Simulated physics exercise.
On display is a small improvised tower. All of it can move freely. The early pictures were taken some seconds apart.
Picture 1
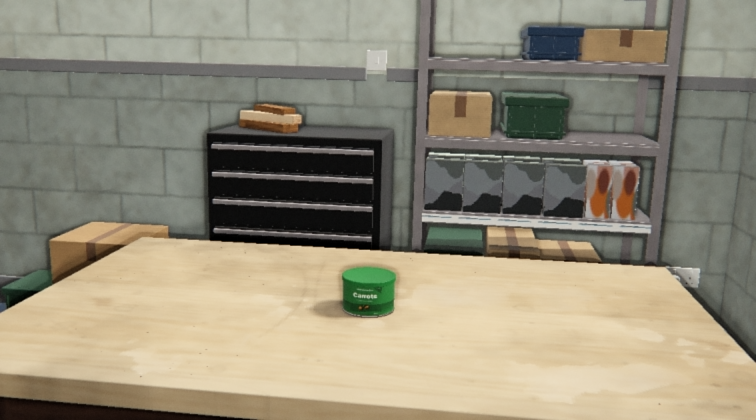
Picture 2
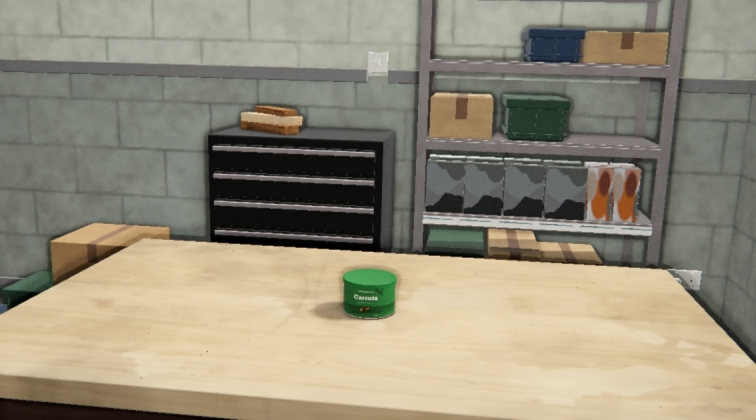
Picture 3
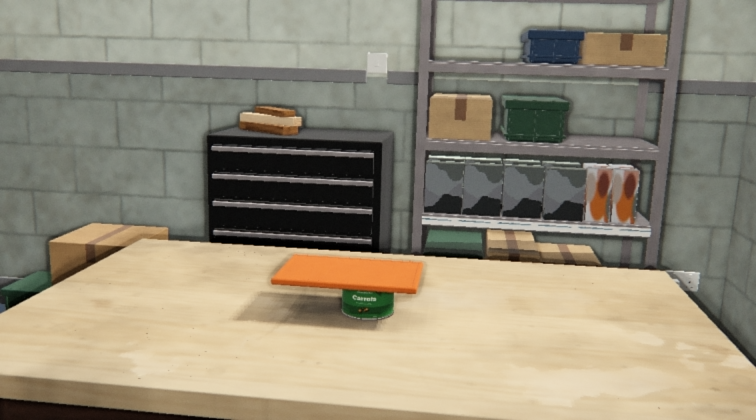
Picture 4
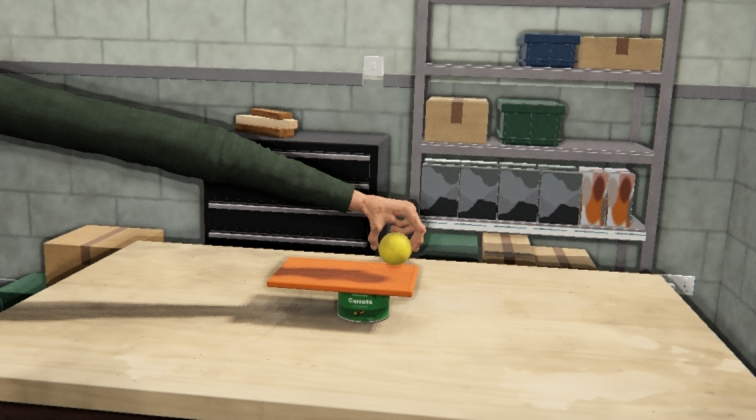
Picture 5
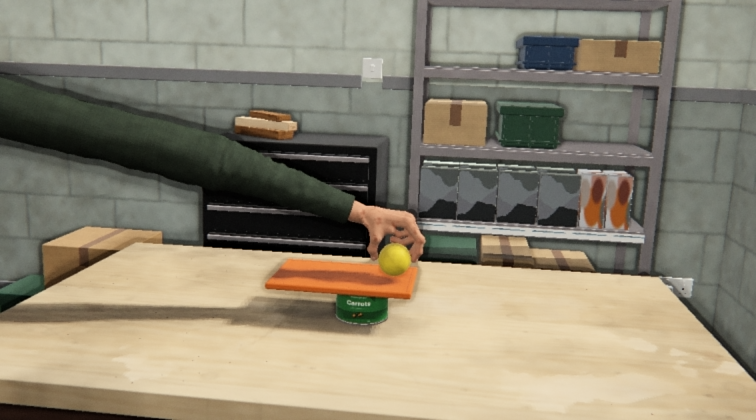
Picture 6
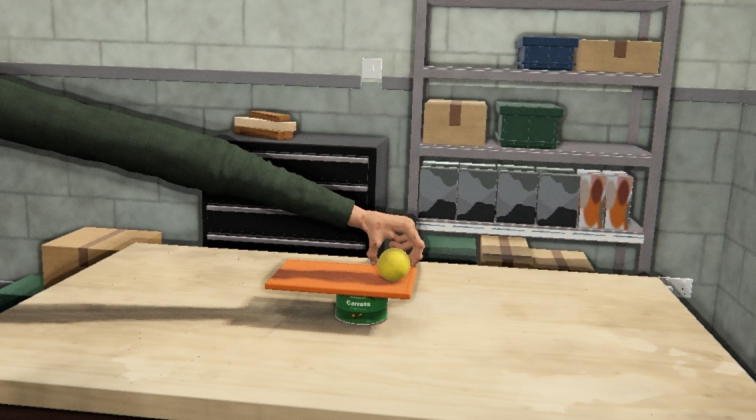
Orange lid appearing on top of a green can on a wooden table, then a hand lowering a yellow lemon onto its right side.
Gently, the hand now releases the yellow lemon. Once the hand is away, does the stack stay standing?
Yes - most likely it remains standing.
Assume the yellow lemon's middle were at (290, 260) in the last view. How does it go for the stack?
What happens next is that it goes down.
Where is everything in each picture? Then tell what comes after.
In the first frame, the last thing is not in view yet.
In the second frame, the last thing is not in view yet.
In the third frame, the last thing is not in view yet; orange lid (351, 273).
The fourth frame shows coming down; yellow lemon (395, 249); orange lid (346, 276).
The fifth frame shows coming down; yellow lemon (395, 260); orange lid (345, 278).
The sixth frame shows set down, still held; yellow lemon (394, 265); orange lid (344, 278).
Then, 0.50 s after the last picture, nothing has stirred.
Then, 1.10 s after the last picture, yellow lemon resting near (394, 265).
At rest, all 3 in place. Seen from the same camera at the end, yellow lemon near (394, 265). The stack stays up.
